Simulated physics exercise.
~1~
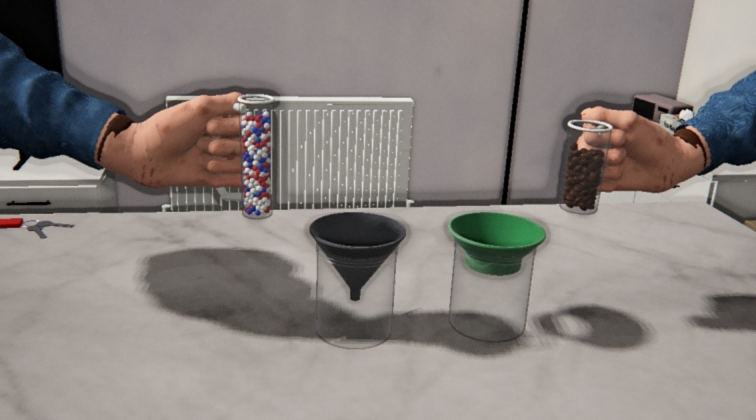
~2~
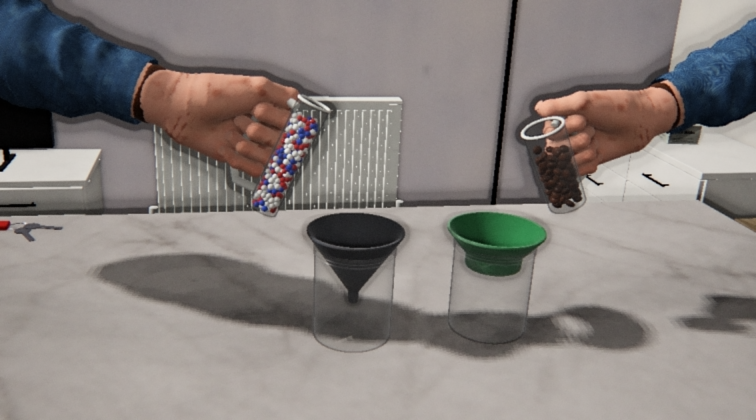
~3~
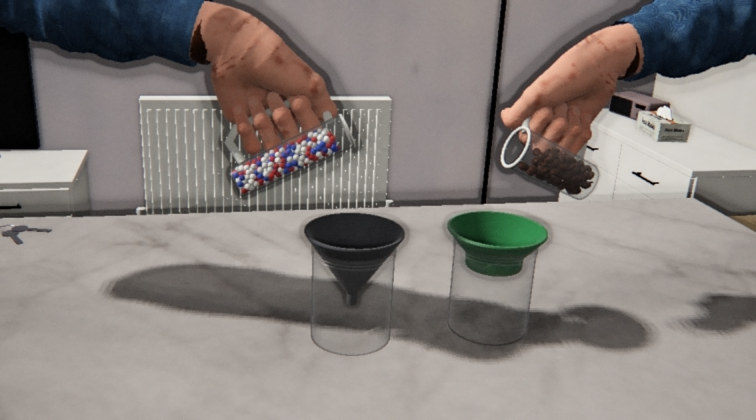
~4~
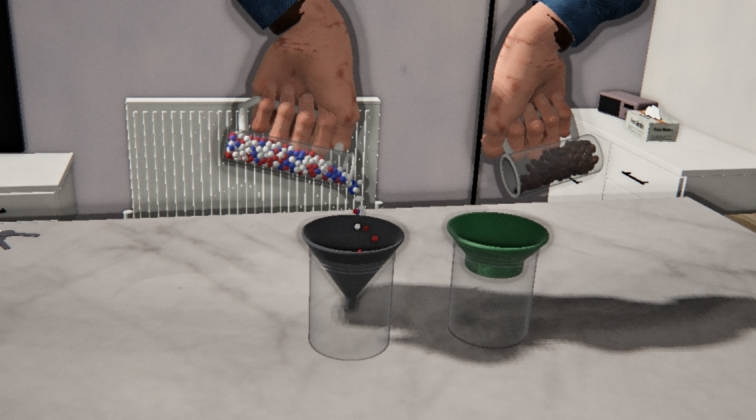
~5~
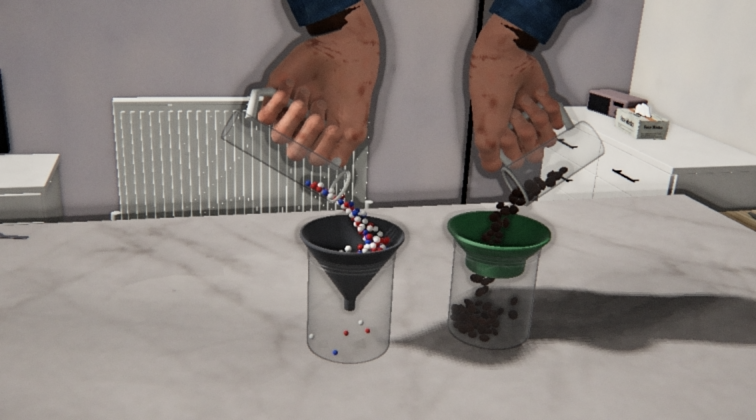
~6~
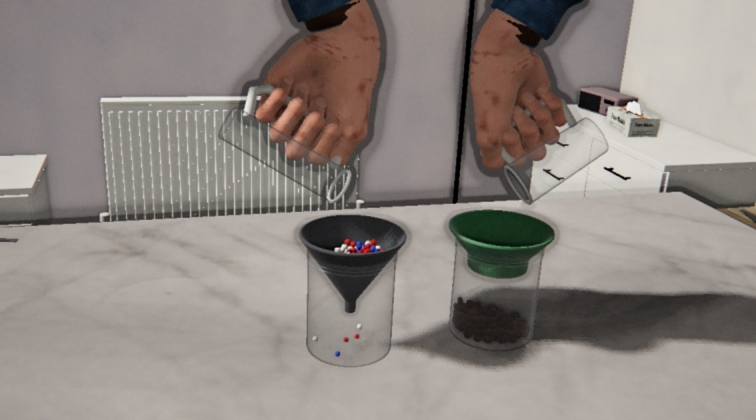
Two hands tipping cups over funnels, the colourful beads mostly clogging the black one while dark pieces all drop through the green.
